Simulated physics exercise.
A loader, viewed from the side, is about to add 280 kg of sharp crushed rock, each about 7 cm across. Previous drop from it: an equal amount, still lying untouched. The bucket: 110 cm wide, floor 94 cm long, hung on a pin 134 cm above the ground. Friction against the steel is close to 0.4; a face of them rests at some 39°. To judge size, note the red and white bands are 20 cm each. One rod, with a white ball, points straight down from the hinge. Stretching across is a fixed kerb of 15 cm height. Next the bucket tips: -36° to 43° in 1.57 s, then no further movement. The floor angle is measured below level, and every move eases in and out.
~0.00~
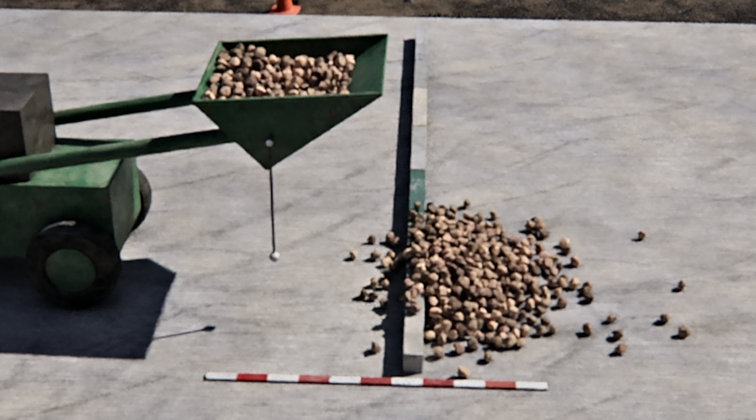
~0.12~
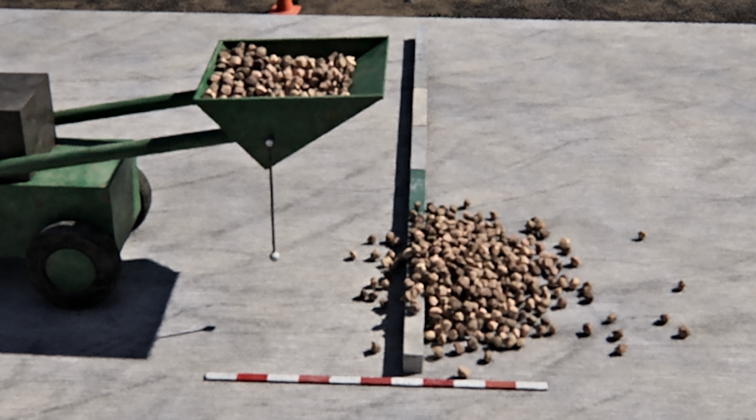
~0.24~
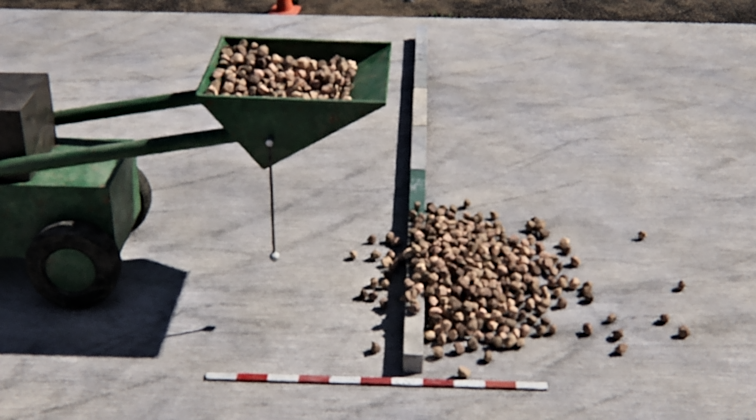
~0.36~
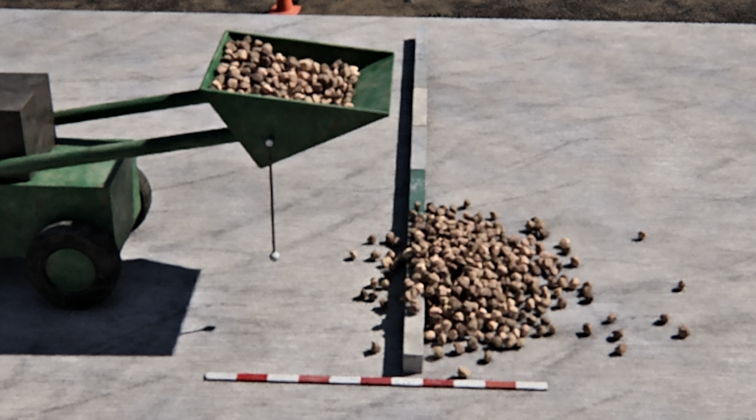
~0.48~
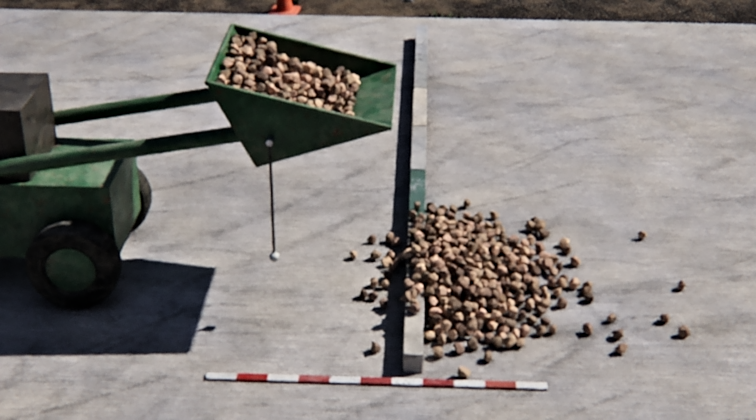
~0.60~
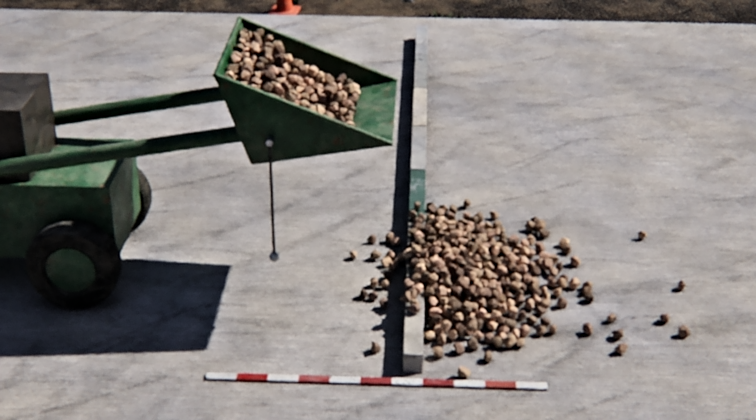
In the video, a green wheeled loader holds a bucket of brown stones beside a low kerb, where a pile of similar stones lies still, and the bucket gradually tilts, its right lip lowering while its left side rises.
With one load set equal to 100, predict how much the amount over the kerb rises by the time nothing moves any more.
It rises by roughly 14 percent.
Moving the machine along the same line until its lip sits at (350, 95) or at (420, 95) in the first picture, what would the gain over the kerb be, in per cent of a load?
Case one about 0 %, case two about 65 %.
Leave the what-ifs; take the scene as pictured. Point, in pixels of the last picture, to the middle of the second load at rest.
Their middle is at about (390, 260).
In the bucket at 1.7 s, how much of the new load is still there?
Estimate: 45 % remaining inside, roughly.
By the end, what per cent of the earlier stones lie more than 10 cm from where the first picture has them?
Roughly 0 % of them.
After 1.2 s the floor is at 31°; in per cent of one load, 100 in the bucket, 9 on this side of the kerb, 91 over the kerb; the foremost stones are at (639, 305).
After 1.7 s the floor is at 43°; in per cent of one load, 45 in the bucket, 64 on this side of the kerb, 91 over the kerb; the foremost stones are at (639, 305).
After 2.0 s the floor is at 43°; in per cent of one load, 4 in the bucket, 96 on this side of the kerb, 100 over the kerb; the foremost stones are at (639, 305).
After 4.6 s the floor is at 43°; in per cent of one load, 0 in the bucket, 95 on this side of the kerb, 105 over the kerb; the foremost stones are at (639, 305). Net gain over the kerb, 14.
